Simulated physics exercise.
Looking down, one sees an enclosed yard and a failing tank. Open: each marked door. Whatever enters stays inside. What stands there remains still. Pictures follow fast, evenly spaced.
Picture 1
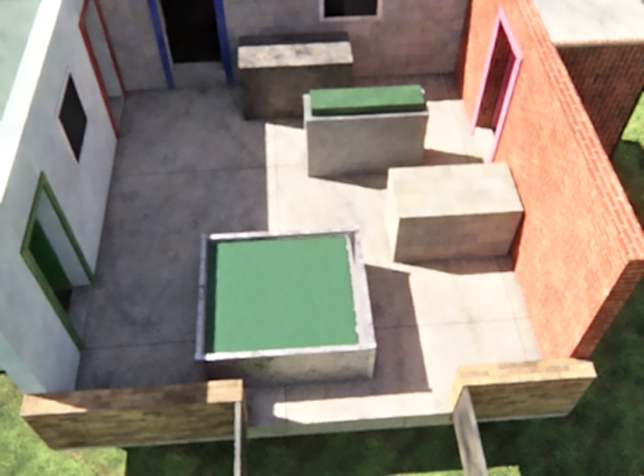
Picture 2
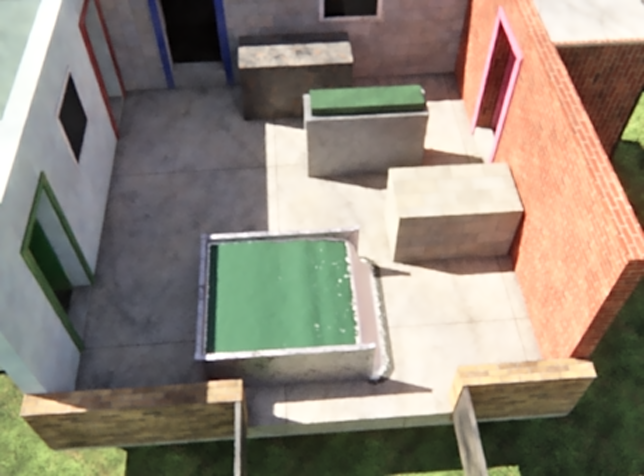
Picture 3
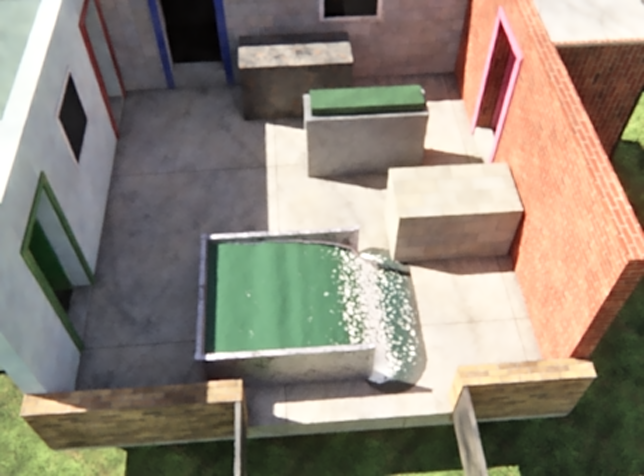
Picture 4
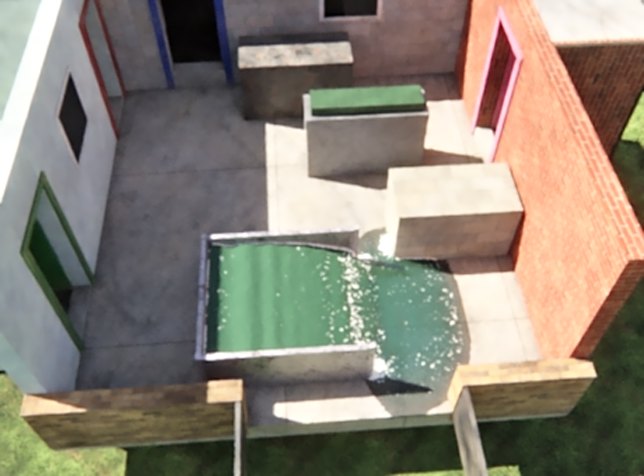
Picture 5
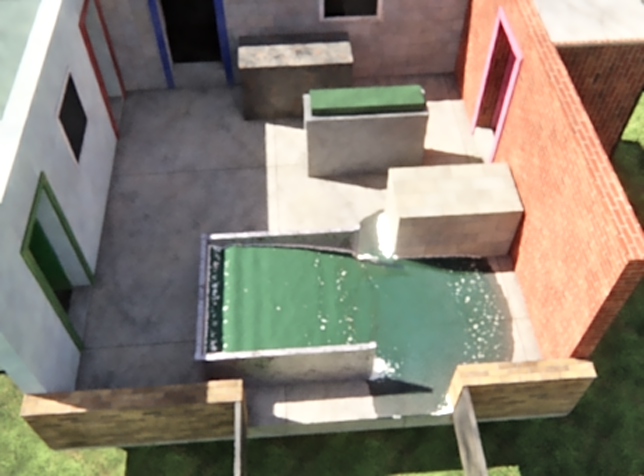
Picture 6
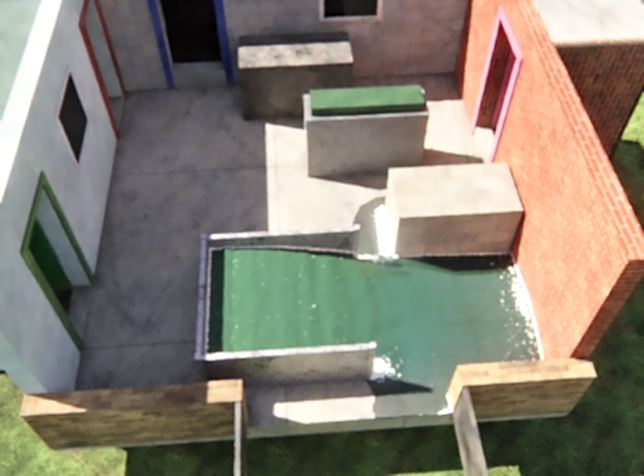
Walled yard seen from above, with green water bursting from the right side of a tank and spreading toward the brick wall.
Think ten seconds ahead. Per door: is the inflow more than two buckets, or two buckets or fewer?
My prediction: The pink door ends up within two buckets; the blue door ends up within two buckets; the green door ends up within two buckets; the red door ends up within two buckets.
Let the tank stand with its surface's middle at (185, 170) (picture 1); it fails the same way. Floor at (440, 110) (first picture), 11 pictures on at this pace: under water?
Submerged.
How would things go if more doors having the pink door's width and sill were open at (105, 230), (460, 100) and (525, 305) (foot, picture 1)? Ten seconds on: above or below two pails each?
Result, in listed order - misses the mark, misses the mark, beats the mark.
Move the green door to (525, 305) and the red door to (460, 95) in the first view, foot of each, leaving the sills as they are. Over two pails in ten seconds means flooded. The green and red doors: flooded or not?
As I see it, green door crosses the line and red door does not reach it.
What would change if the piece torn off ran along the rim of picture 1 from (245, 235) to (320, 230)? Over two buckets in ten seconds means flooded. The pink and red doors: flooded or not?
Pink: Below the mark; red: Above the mark.
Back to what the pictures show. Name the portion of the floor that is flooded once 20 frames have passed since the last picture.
That comes to about 35 per cent.
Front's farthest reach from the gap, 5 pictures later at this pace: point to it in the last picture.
Somewhere about (474, 170).
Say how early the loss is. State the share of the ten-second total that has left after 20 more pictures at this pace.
Near 35 in a hundred, I reckon.
A moment on, water covers 20 % of the floor; the pink door not reached, the blue door not reached, the green door not reached, the red door not reached.
Next, water covers 25 % of the floor; the pink door wet at the sill, nothing in, the blue door not reached, the green door not reached, the red door not reached.
Then, water covers 35 % of the floor; the pink door wet at the sill, nothing in, the blue door not reached, the green door not reached, the red door not reached.
Later, water covers 60 % of the floor; the pink door wet at the sill, nothing in, the blue door not reached, the green door not reached, the red door wet at the sill, nothing in.
In the end, water covers 80 % of the floor; the pink door wet at the sill, nothing in, the blue door wet at the sill, nothing in, the green door wet at the sill, nothing in, the red door wet at the sill, nothing in.
